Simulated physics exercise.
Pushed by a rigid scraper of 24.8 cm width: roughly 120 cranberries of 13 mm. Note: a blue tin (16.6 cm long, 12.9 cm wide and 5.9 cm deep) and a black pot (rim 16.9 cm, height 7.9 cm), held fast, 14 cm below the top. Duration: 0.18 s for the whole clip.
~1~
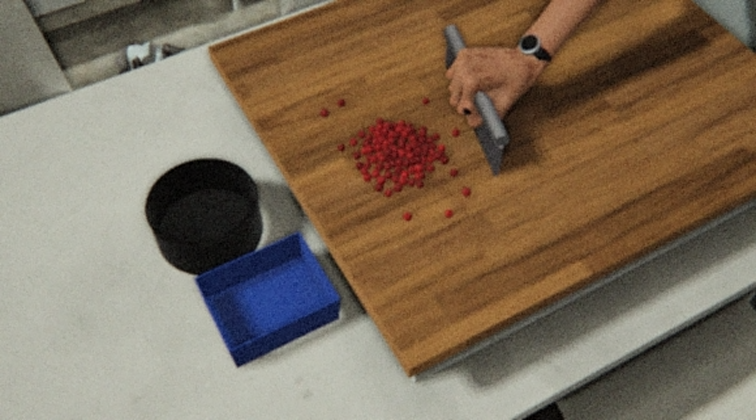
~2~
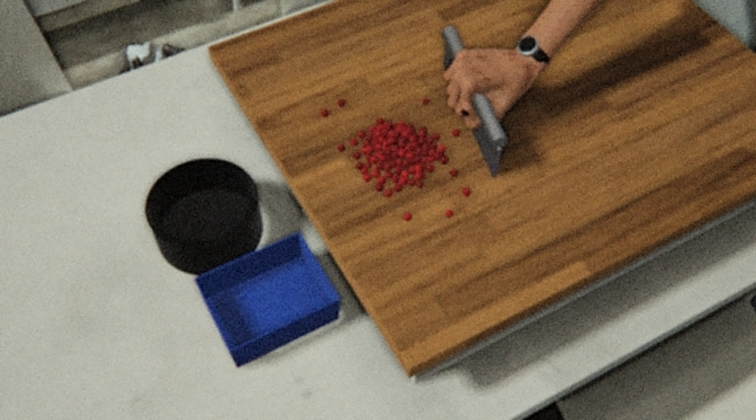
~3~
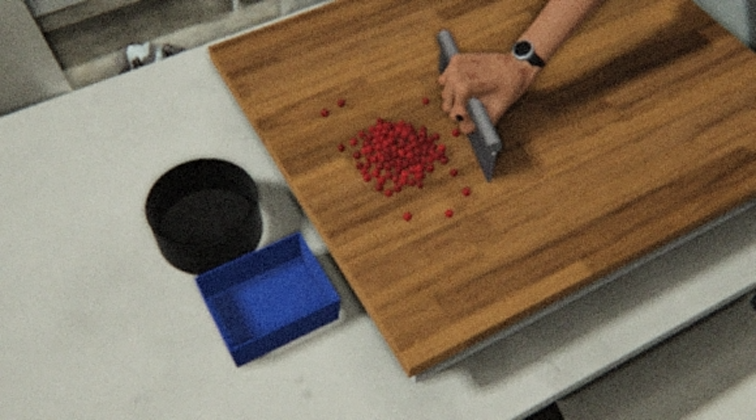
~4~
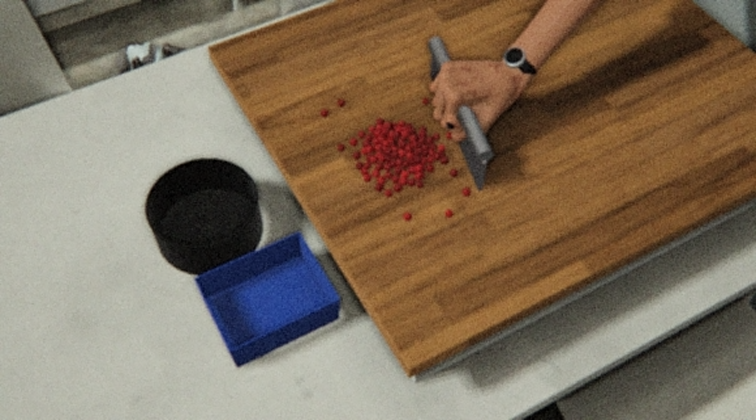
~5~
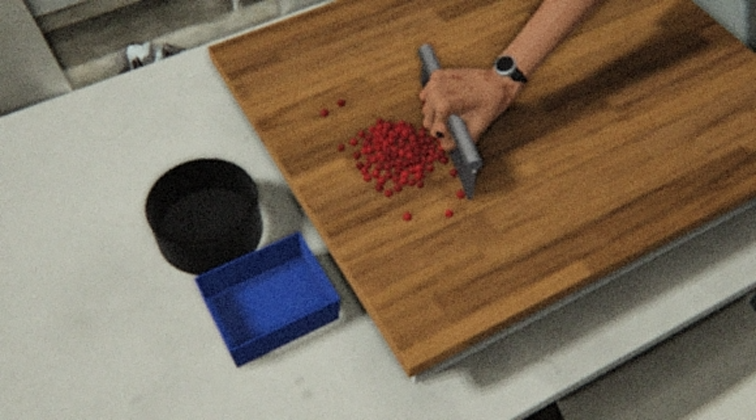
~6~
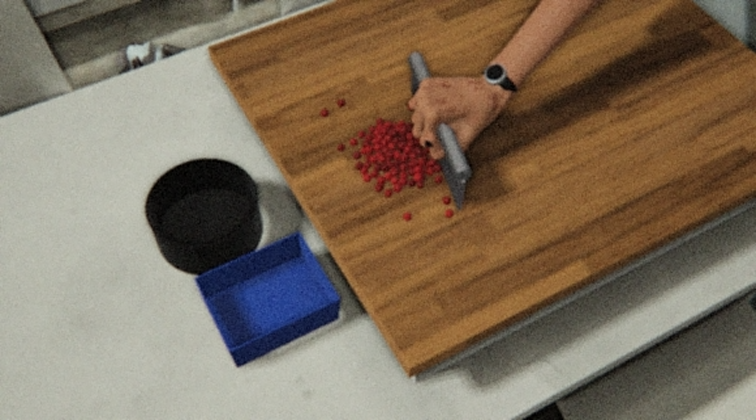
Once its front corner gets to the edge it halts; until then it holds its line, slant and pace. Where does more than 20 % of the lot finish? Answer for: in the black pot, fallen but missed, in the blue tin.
In the black pot: Under; fallen but missed: Over; in the blue tin: Over.
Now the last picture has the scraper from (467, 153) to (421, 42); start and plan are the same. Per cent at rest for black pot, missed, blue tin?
The black pot gets 5 %, 55 % misses, and the blue tin gets 0 %.
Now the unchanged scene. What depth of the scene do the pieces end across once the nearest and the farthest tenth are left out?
That comes to about 22 cm.
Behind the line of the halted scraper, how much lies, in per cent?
About 10 in a hundred.
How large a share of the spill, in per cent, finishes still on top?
Roughly 30 percent.
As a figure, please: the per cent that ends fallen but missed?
The share comes to roughly 25 per cent.
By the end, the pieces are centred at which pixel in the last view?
I'd say somewhere near (283, 256).
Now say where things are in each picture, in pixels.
Scraper from (500, 151) to (450, 41); moved 0.0 cm; 0 pieces shifted; middle of the spill at (403, 145); blue tin at (266, 289); black pot at (202, 201), in the first frame.
Scraper from (498, 153) to (448, 42); moved 0.4 cm; 0 pieces shifted; middle of the spill at (403, 145), in the second frame.
Scraper from (492, 158) to (443, 46); moved 1.7 cm; 0 pieces shifted; middle of the spill at (403, 145), in the third frame.
Scraper from (483, 166) to (434, 53); moved 3.8 cm; 1 pieces shifted; middle of the spill at (403, 145), in the fourth frame.
Scraper from (473, 176) to (425, 60); moved 6.1 cm; 2 pieces shifted; middle of the spill at (403, 145), in the fifth frame.
Scraper from (462, 185) to (414, 68); moved 8.5 cm; 48 pieces shifted; middle of the spill at (392, 147); blue tin at (266, 289); black pot at (202, 201), in the sixth frame.
Then, 0.19 s after the last picture, scraper 21 cm from its start, spill 20 cm wide; still on top 100 %.
Then, 0.38 s after the last picture, scraper 28 cm from its start, spill 25 cm wide; blue tin 10 %, off the edge, not caught 20 %, still on top 70 %.
Then, 0.54 s after the last picture, scraper 28 cm from its start, spill 25 cm wide; blue tin 40 %, off the edge, not caught 25 %, still on top 35 %.
In the end, blue tin 40 %, black pot 0 %, fallen but missed 25 %, still on top 30 %.
